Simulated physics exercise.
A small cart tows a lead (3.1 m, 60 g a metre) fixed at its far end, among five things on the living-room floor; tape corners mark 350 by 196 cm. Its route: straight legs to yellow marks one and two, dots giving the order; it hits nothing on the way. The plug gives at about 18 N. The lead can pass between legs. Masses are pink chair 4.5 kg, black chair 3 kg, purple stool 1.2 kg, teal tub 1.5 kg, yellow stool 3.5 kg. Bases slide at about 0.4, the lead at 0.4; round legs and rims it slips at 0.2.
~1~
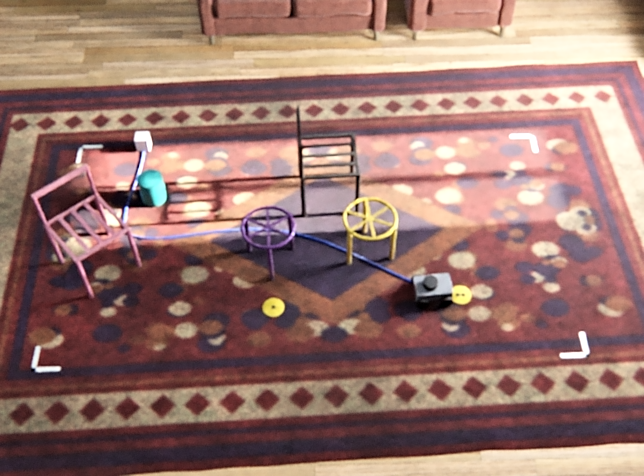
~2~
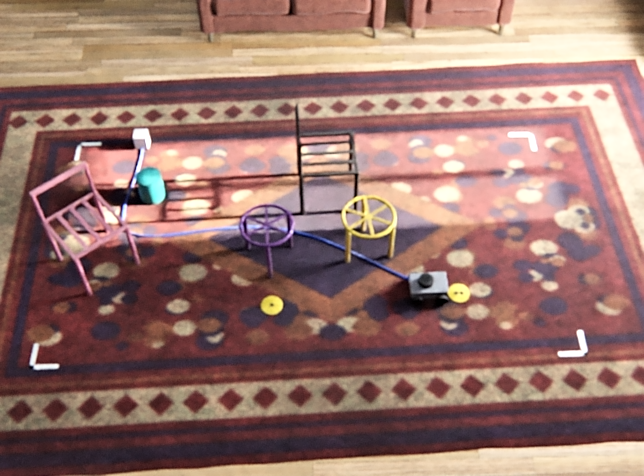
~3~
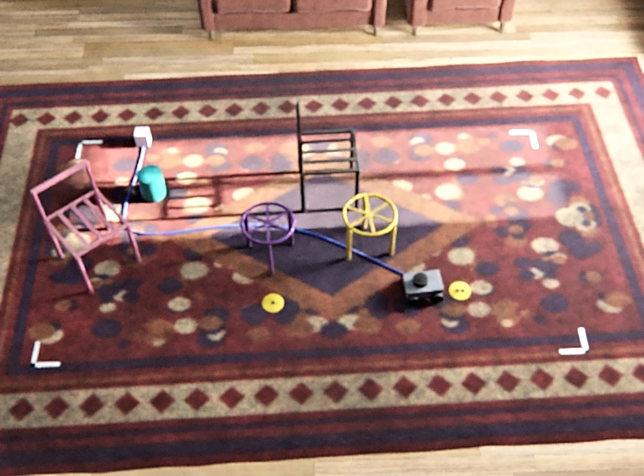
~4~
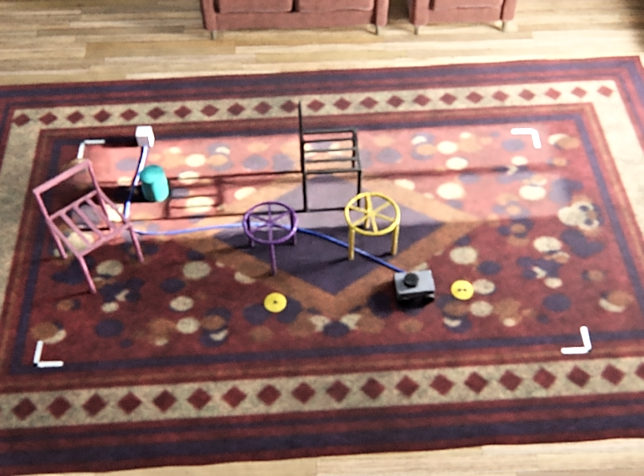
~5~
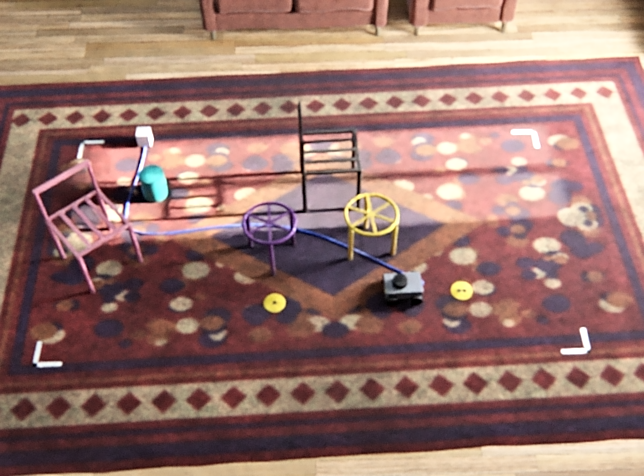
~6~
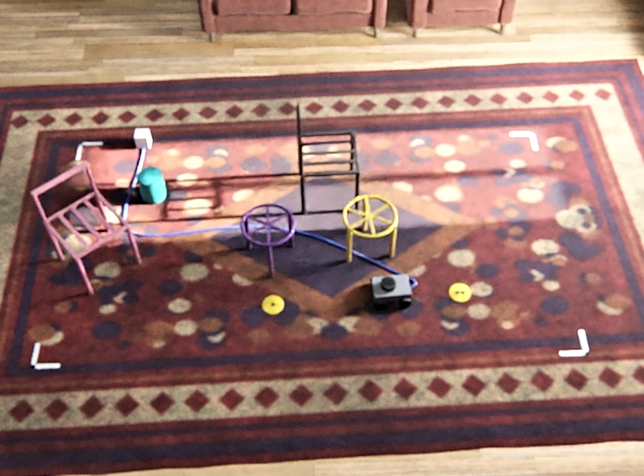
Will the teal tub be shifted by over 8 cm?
The teal tub hardly stirs.
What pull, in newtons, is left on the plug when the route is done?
Roughly 0 N.
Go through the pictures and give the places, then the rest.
The first frame shows teal tub (149, 178); marks (274, 308) (461, 295); lead runs through (225, 231) (313, 239) (394, 274); cart (439, 293).
In the second frame, lead runs through (224, 229) (392, 272); cart (435, 291).
In the third frame, lead runs through (225, 226) (394, 270); cart (429, 289).
In the fourth frame, lead runs through (227, 226); cart (421, 290).
In the fifth frame, lead runs through (227, 226); cart (410, 291).
The sixth frame shows teal tub (149, 175); lead runs through (225, 228) (313, 236); cart (398, 294).
Next, cart at (317, 300), lead slack at the fixed end; nothing else has moved.
Then, cart at (311, 301), lead slack at the fixed end; nothing else has moved.
After that, cart at (392, 296), lead slack at the fixed end; nothing else has moved.
Later, cart at (460, 292), lead slack at the fixed end; nothing else has moved.
At the end, cart at (460, 292), lead slack at the fixed end; teal tub 0 cm off its start at (149, 175).
